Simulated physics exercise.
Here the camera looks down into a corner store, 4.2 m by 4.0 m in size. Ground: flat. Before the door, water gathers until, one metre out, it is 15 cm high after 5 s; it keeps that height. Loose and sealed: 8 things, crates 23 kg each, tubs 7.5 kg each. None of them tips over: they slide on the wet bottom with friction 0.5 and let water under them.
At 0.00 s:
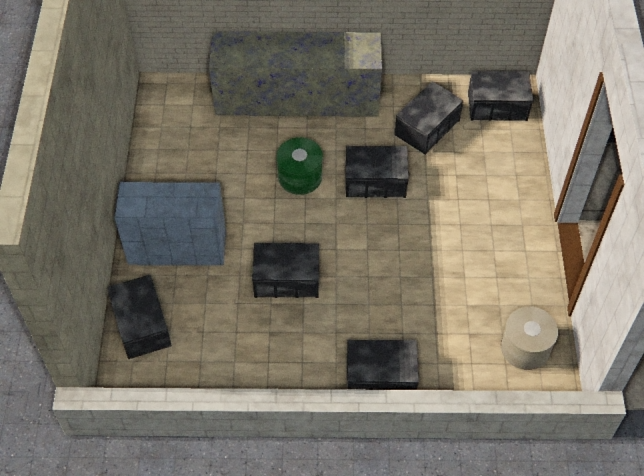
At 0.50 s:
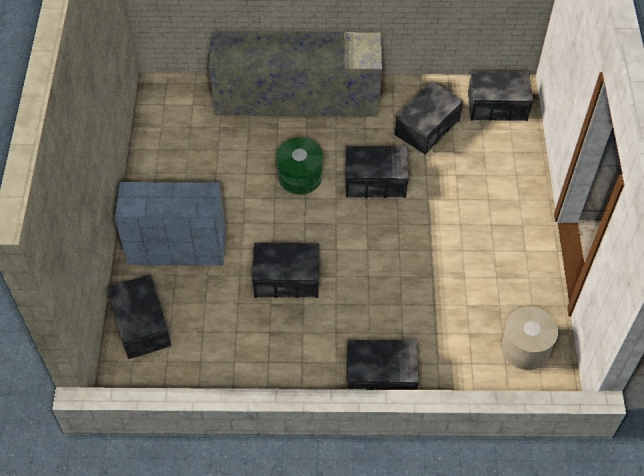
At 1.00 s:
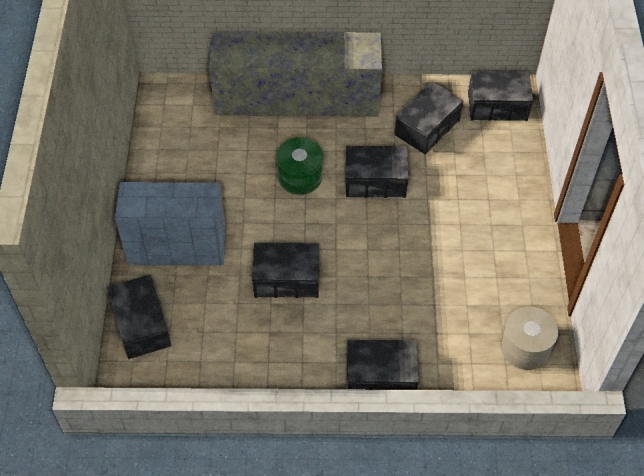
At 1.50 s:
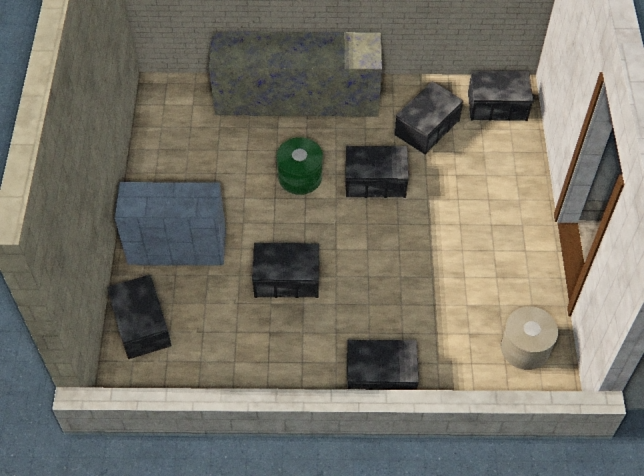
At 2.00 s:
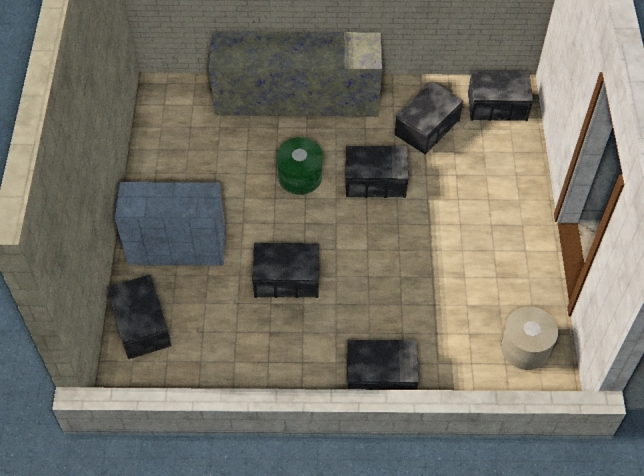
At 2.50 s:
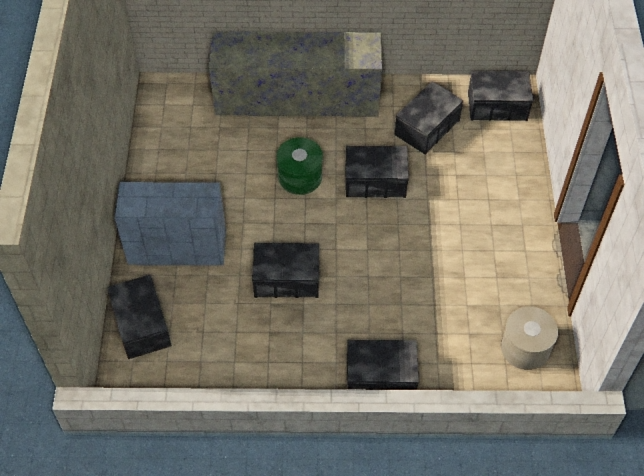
In this clip, blue-gray water appears on the ground outside a walled room seen from above, while the dark crates, the green tub and the pale tub inside stay still on the tiled floor.
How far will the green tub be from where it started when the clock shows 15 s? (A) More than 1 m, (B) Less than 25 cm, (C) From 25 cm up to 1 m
From 25 cm up to 1 m (C).
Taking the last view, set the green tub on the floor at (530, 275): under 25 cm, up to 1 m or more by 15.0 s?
Short answer, it is taken a long way.
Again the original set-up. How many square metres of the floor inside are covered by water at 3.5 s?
Wet area: Approx. 1.0 m2.
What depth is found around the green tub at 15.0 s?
Close to 5 centimetres.
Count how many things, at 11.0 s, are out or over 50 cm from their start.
0.
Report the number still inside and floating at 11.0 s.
Count: 0.
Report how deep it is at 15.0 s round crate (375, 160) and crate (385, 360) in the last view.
About 5 and 7 cm.
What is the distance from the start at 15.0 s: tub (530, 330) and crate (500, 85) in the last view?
0 cm and 0 cm respectively.
After 3.5 s the green tub is near (300, 155), 0.0 m from its start, aground; 0 afloat.
After 6.8 s the green tub is near (300, 155), 0.0 m from its start, aground; 0 afloat.
After 11.0 s the green tub is near (300, 155), 0.0 m from its start, aground; 0 afloat.
After 15.0 s the green tub is near (335, 128), 0.5 m from its start, afloat; 2 afloat.
